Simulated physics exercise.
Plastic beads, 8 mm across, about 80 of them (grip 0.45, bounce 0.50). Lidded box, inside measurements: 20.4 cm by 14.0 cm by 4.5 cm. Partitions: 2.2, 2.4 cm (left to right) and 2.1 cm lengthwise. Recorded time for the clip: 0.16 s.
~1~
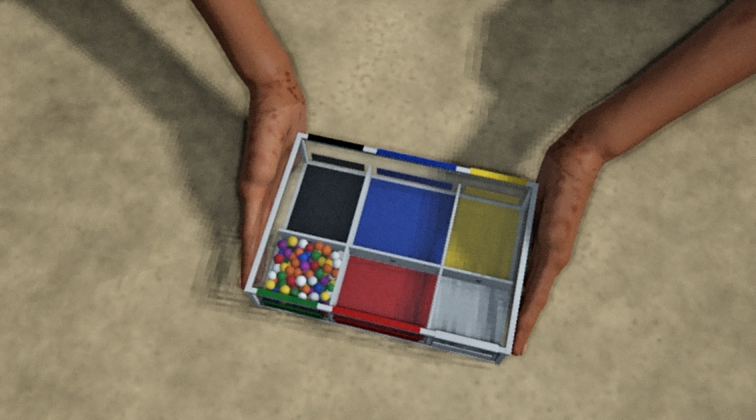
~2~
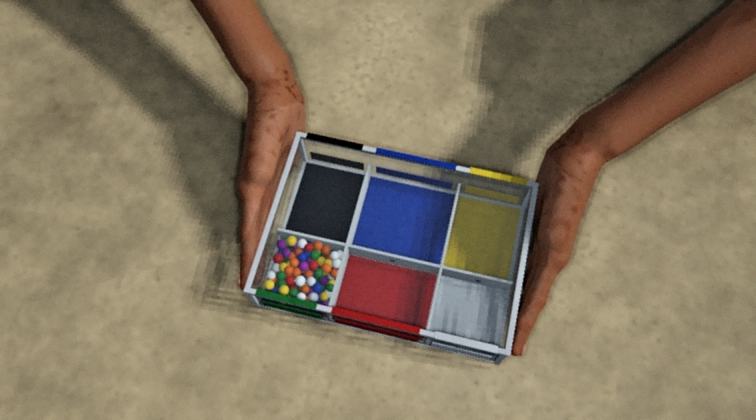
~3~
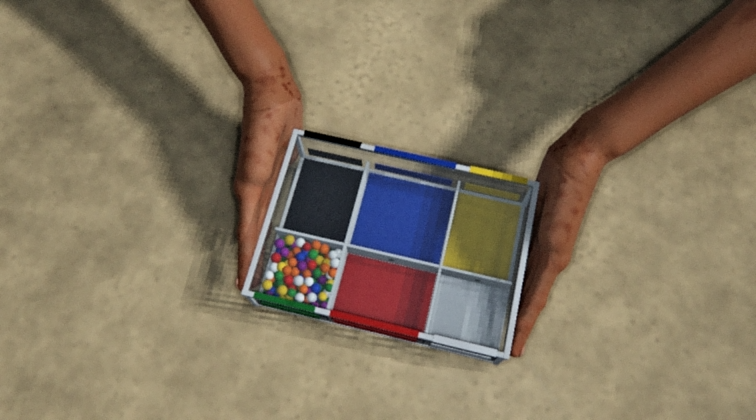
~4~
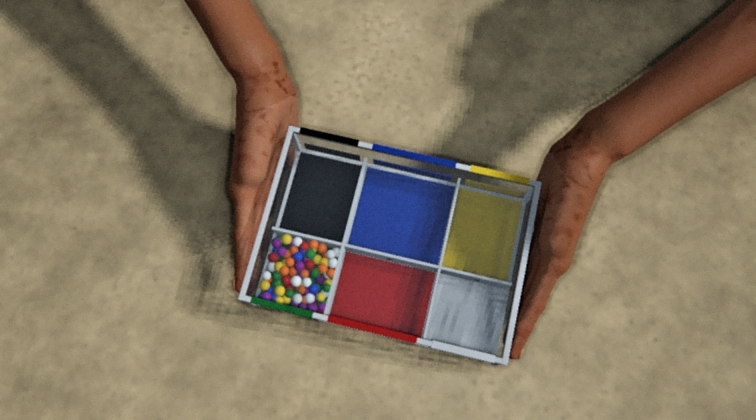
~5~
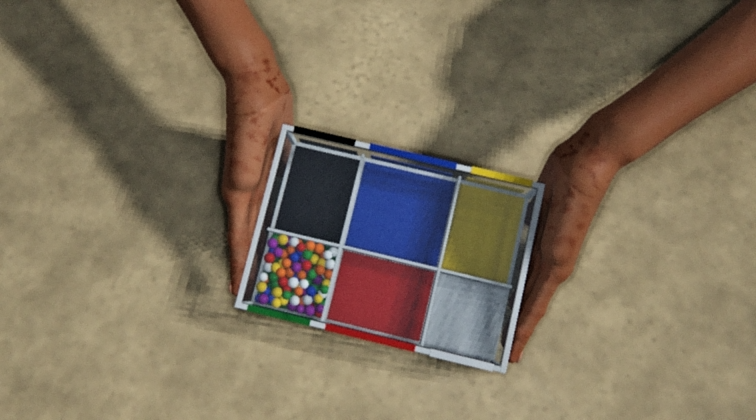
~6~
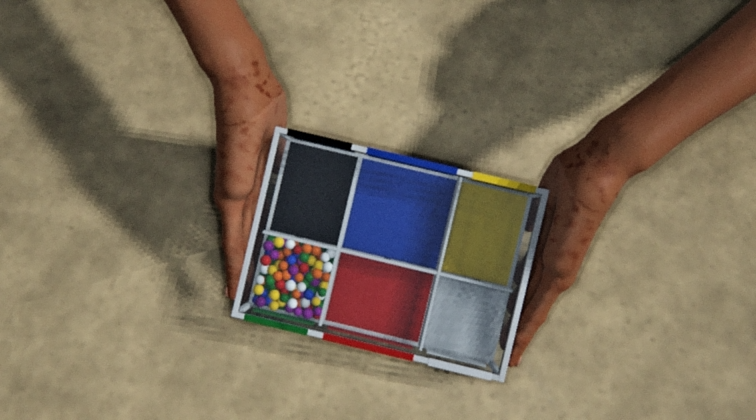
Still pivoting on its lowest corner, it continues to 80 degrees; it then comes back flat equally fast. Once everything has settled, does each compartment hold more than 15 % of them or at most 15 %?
Red: Holds a share within the limit; blue: Holds a share within the limit; green: Holds a share past the limit; yellow: Holds a share within the limit; white: Holds a share within the limit; black: Holds a share within the limit.
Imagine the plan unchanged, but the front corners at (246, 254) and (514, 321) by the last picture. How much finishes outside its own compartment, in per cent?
Roughly 65 per cent.
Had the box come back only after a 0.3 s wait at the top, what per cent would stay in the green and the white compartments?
You'd end up with green at 90 per cent and white at 0 per cent.
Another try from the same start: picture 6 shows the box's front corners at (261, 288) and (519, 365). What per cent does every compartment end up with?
Per cent at the finish: Red 50, blue 0, green 20, yellow 0, white 30, black 0.
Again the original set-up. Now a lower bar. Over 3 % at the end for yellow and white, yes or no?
Yellow no; white no.
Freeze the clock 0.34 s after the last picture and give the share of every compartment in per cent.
Red = 0, blue = 0, green = 100, yellow = 0, white = 0, black = 0 (per cent).
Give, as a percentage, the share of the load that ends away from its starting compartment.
5 %.
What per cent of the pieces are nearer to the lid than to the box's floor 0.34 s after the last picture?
Roughly 30 percent of the pieces.
Then, 0.34 s after the last picture, tilt 78 degrees; green 100 %.
Then, 0.56 s after the last picture, tilt 30 degrees; red 5 %, green 95 %.
Then, 0.90 s after the last picture, tilt 0 degrees; red 5 %, green 95 %.
In the end, red 5 %, blue 0 %, green 95 %, yellow 0 %, white 0 %, black 0 %.
